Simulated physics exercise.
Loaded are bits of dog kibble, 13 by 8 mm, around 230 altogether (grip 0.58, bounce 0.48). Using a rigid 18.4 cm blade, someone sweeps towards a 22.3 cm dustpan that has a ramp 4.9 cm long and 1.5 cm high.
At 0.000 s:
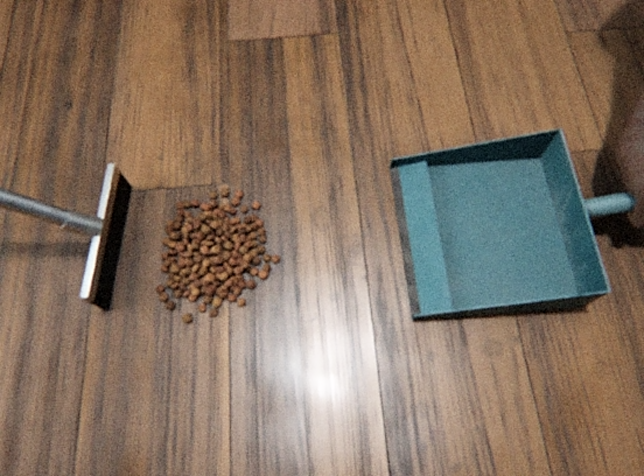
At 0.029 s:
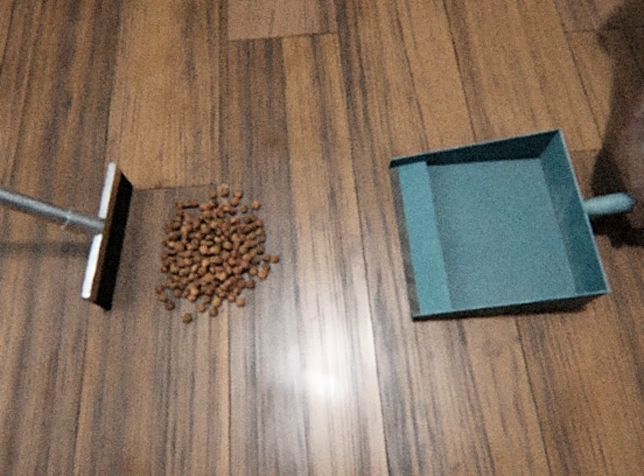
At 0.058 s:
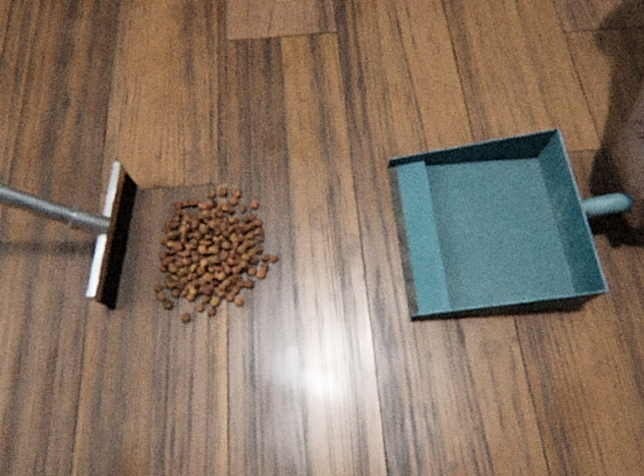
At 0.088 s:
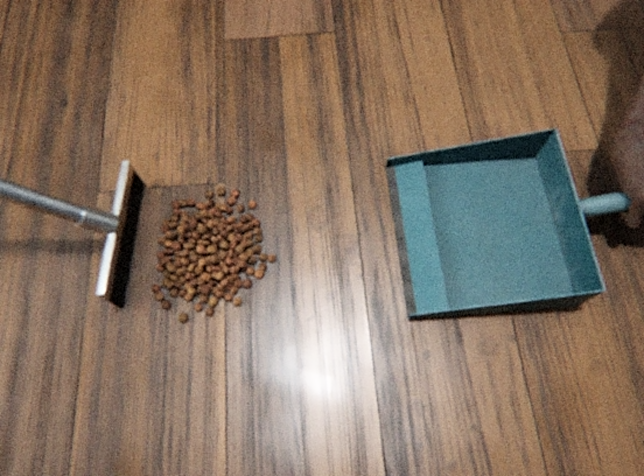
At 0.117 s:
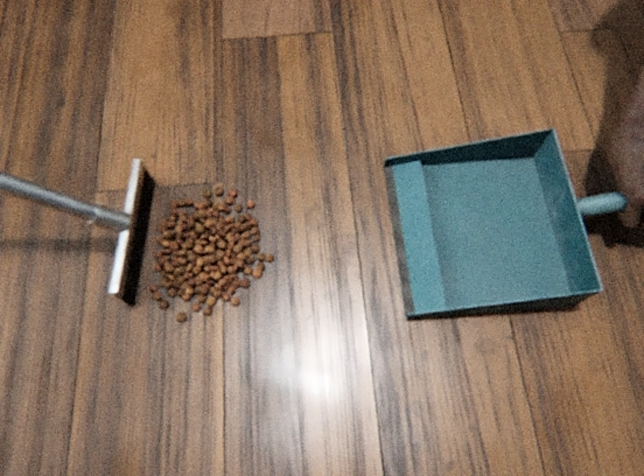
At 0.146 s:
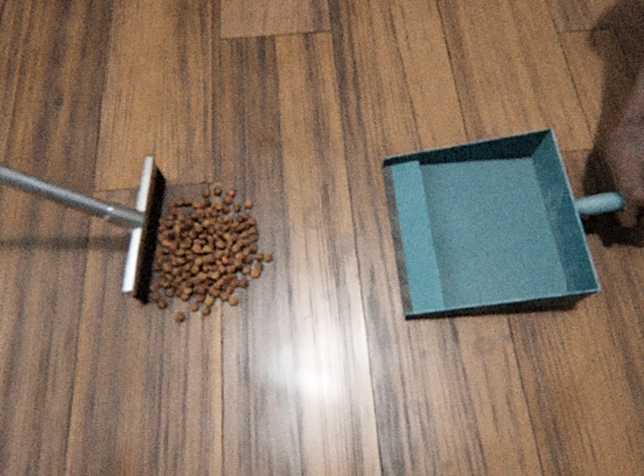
A teal dustpan with a ramped front edge lies at the right on a brown wood-plank floor, seen from above, with a dark, blurry shape beside its handle. Left of centre sits a loose pile of reddish-brown kibble, and further left is a pale-backed, dark-faced blade on a grey pole. The blade slides rightward up to the pile's left edge, the pieces barely stirring, while the view drifts very slightly.
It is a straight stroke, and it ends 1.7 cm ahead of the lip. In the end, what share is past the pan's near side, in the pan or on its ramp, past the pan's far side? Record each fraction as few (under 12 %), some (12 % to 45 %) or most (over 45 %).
Recorded: Near side few; pan some; far side few.
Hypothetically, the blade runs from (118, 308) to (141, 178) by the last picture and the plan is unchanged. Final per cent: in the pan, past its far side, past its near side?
The pan gets 20, the far side 0 and the near side 30.
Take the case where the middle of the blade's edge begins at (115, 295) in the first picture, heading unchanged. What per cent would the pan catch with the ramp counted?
Something close to 40 percent.
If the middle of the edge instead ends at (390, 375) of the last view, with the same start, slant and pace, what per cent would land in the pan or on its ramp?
I'd expect around 5 per cent.
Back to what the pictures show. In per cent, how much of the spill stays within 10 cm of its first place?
Around 10 in a hundred.
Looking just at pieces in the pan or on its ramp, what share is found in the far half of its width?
I'd say near 70 per cent.
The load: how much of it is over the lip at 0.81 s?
About 40 percent up to then.
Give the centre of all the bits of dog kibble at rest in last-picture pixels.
Approximately (391, 241) in the last picture.
Then, at 0.38 s, middle of the blade 17 cm from the lip; 0 % over the lip, far side 0 %, near side 0 %.
After 0.53 s, middle of the blade 8 cm from the lip; 0 % over the lip, far side 0 %, near side 0 %.
After 0.81 s, middle of the blade 3 cm from the lip; 40 % over the lip, far side 5 %, near side 0 %.
At rest (1.3 s), near side 0 %, pan 40 %, far side 5 %, in front of the lip or behind the blade 55 %.
